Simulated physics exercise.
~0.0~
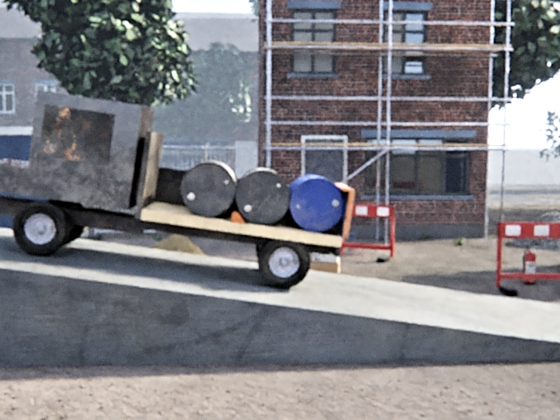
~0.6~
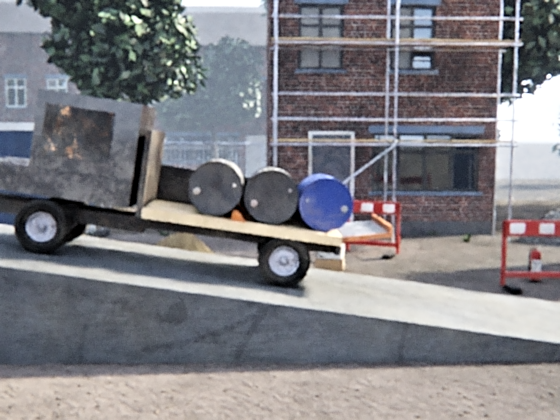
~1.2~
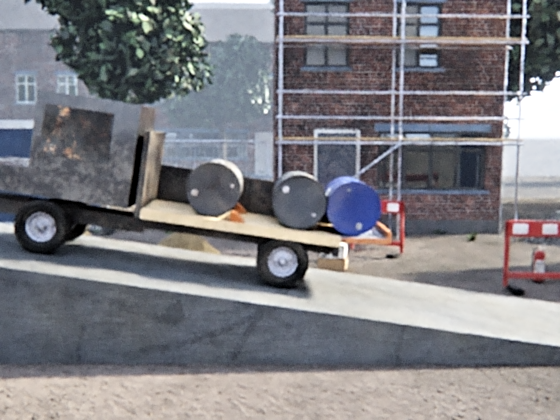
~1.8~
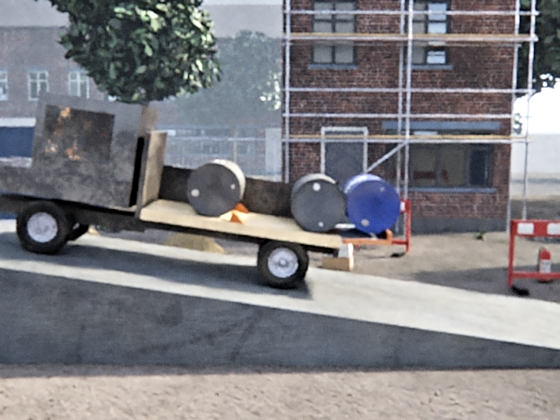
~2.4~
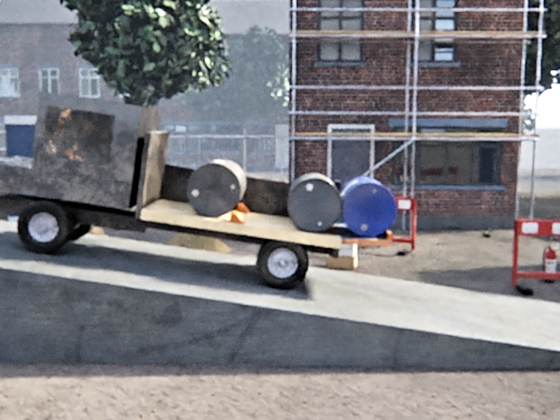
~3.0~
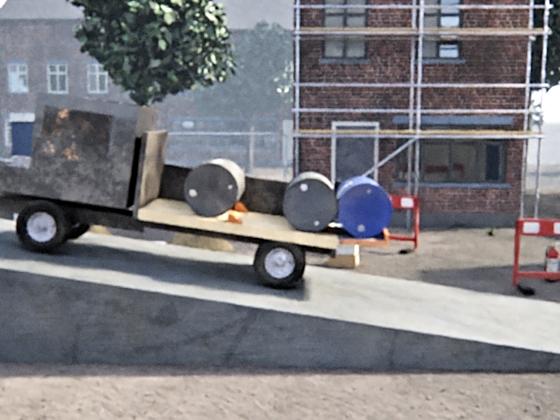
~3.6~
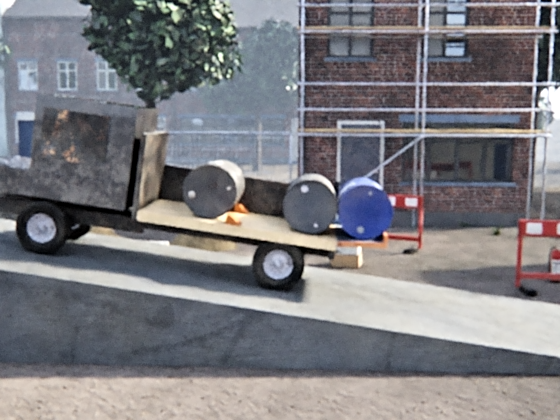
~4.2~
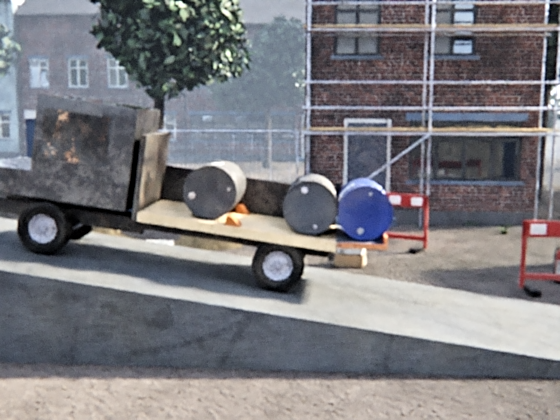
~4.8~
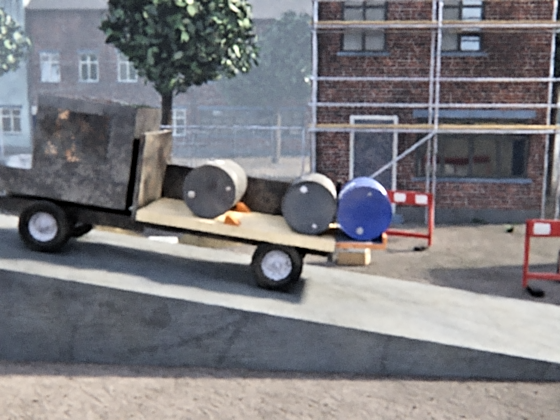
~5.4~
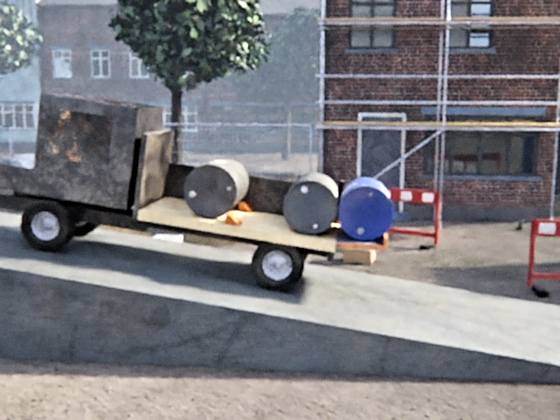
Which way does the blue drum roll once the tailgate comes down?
The blue drum rolls to the right, from the truck bed out onto the lowered tailgate.
